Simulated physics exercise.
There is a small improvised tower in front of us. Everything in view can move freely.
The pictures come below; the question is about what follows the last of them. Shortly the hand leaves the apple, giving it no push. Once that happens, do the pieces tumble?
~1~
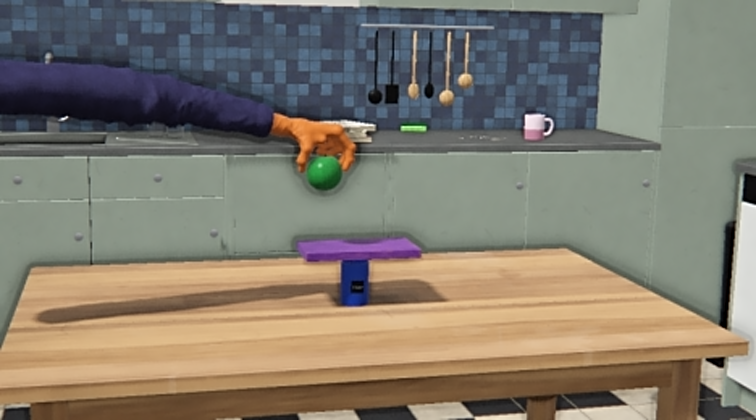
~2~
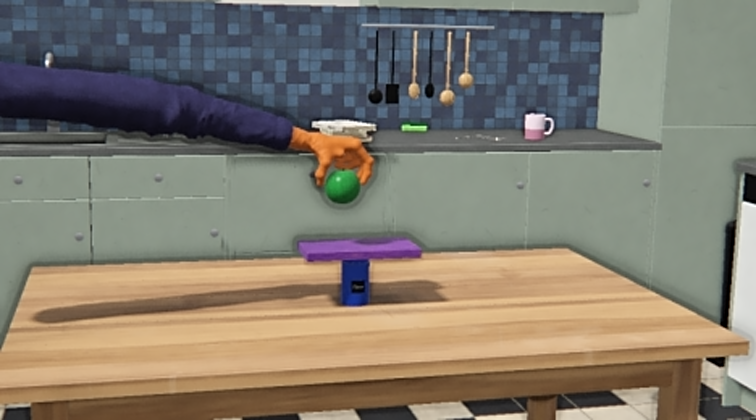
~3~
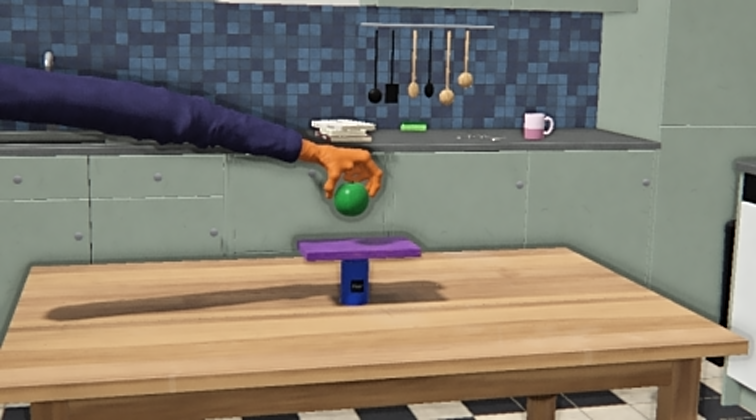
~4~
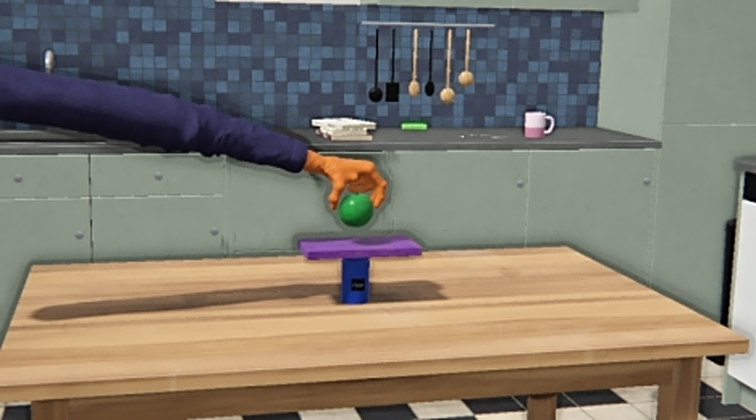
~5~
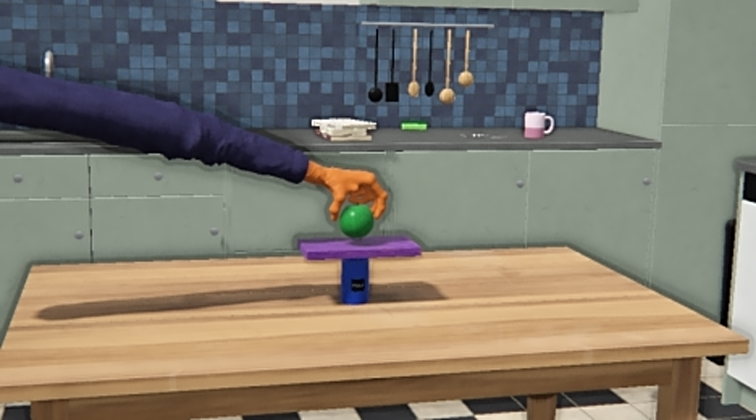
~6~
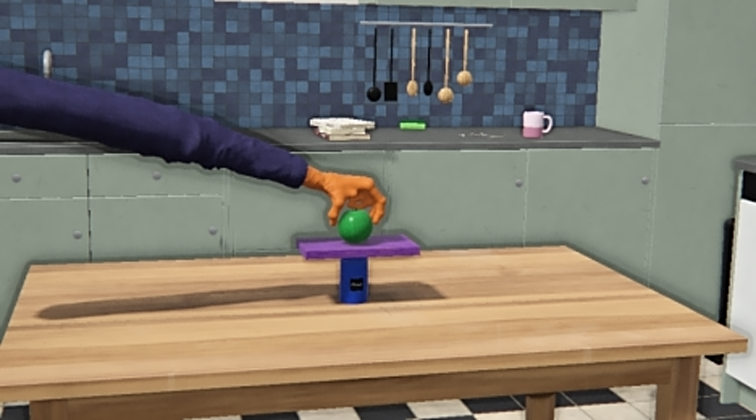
It will most likely stay balanced.
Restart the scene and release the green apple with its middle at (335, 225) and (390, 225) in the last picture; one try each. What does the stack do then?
Try one, the stack stays standing; try two, it collapses.
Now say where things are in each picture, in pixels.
In the first picture, coming down; green apple (324, 173); purple board (358, 249).
In the second picture, coming down; green apple (343, 186); purple board (359, 249).
In the third picture, coming down; green apple (352, 199); purple board (358, 248).
In the fourth picture, coming down; green apple (356, 210); purple board (359, 247).
In the fifth picture, coming down; green apple (357, 221); purple board (358, 247).
In the sixth picture, in place under the hand; green apple (355, 226); purple board (357, 247).
Then, 0.20 s later than the last frame, all is still.
Then, 0.40 s later than the last frame, green apple resting near (355, 227).
When it is over, all 3 as before. End places, in pixels of the last picture, green apple near (355, 227). The stack stays up.
